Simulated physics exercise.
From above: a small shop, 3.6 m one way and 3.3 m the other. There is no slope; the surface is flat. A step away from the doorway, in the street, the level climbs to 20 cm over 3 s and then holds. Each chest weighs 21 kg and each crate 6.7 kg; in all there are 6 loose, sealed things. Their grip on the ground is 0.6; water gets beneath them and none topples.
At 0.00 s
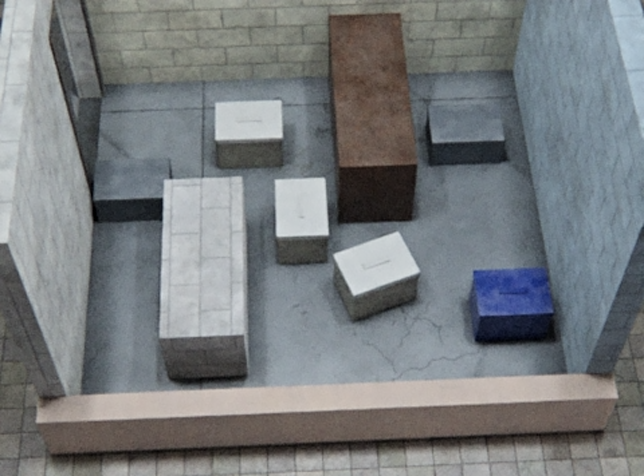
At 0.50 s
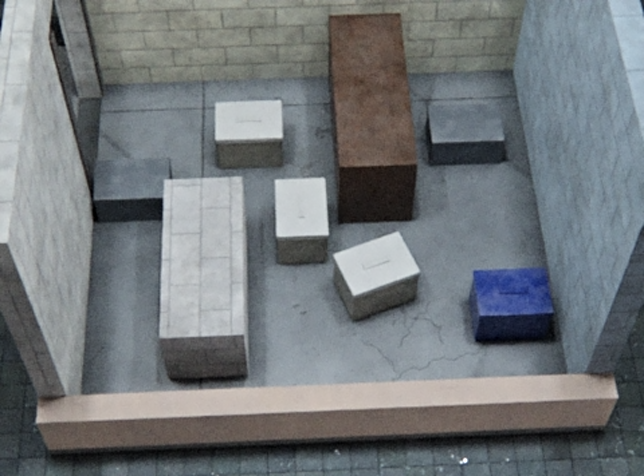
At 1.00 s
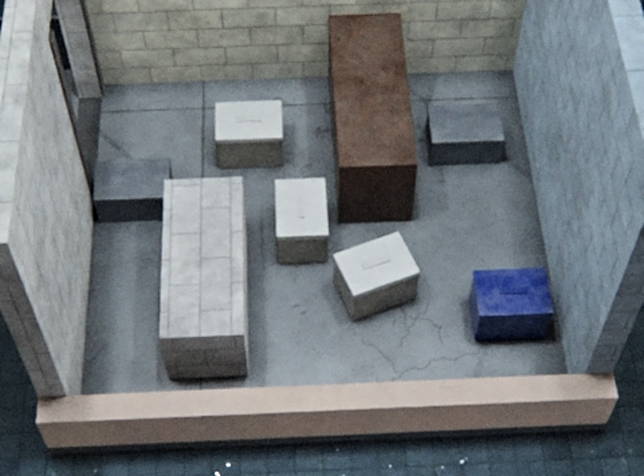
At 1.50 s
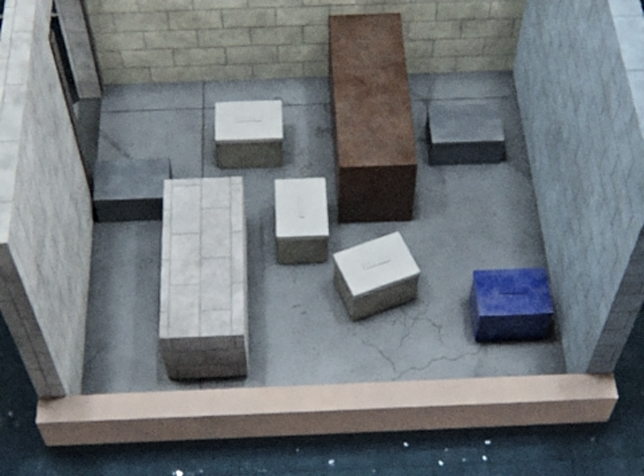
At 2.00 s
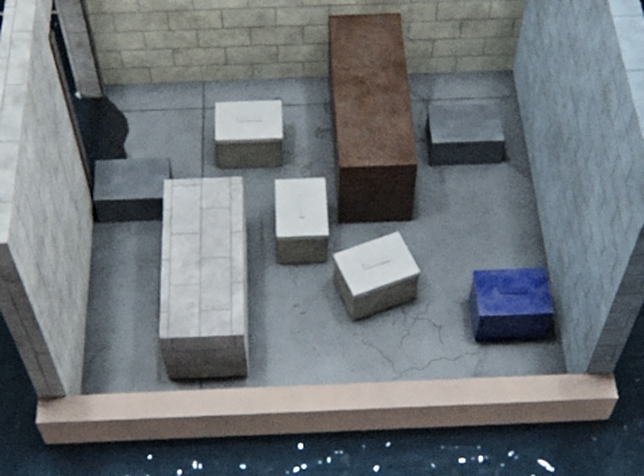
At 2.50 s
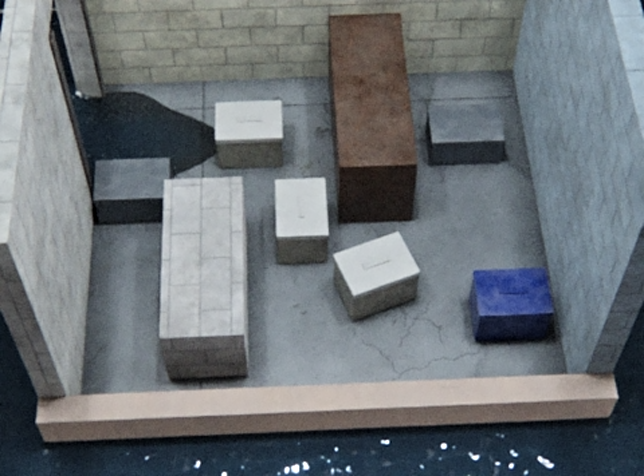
Dark water gathers on the paving outside a small walled room, deepening and glinting with white flecks along the front sill. It then enters through the opening at the back left and spreads across the floor to a pale box, while the blue chest and other blocks stay still.
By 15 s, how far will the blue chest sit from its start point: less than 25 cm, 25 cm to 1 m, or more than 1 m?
My money says it heads well off.
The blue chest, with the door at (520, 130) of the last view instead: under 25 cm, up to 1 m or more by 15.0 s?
The blue chest would go a long distance.
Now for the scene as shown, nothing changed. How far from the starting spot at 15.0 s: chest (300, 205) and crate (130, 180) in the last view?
150 cm and 140 cm respectively.
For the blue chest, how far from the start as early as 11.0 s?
Around 80 cm from the start by that time.
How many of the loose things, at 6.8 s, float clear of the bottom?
Total: 1.
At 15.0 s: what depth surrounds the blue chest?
Depth: About 18 cm.
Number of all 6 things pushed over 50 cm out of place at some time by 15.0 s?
It adds up to 6.
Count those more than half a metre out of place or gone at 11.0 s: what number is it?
Count then: 5.
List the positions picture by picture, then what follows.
The blue chest at (513, 291), on the bottom; water covers 0.0 m2; 0 of 6 have shifted, in the first picture.
The blue chest at (513, 291) rests on the ground; water covers 0.0 m2; 0 of 6 have shifted, in the second picture.
The blue chest at (513, 291) rests on the ground; 0.0 m2 under water; 0 of 6 have shifted, in the third picture.
The blue chest at (513, 291) rests on the ground; 0.0 m2 under water; 0 of 6 have shifted, in the fourth picture.
The blue chest at (513, 291), on the bottom; water covers 0.2 m2; 0 of 6 have shifted, in the fifth picture.
The blue chest at (513, 291) rests on the ground; 0.7 m2 under water; 0 of 6 have shifted, in the sixth picture.
After 3.5 s the blue chest is near (513, 291), 0.0 m from its start, aground; 0 afloat.
After 6.8 s the blue chest is near (513, 291), 0.0 m from its start, aground; 1 afloat.
After 11.0 s the blue chest is near (501, 201), 0.8 m from its start, aground; 4 afloat.
After 15.0 s the blue chest is near (459, 92), 1.9 m from its start, afloat; 6 afloat.
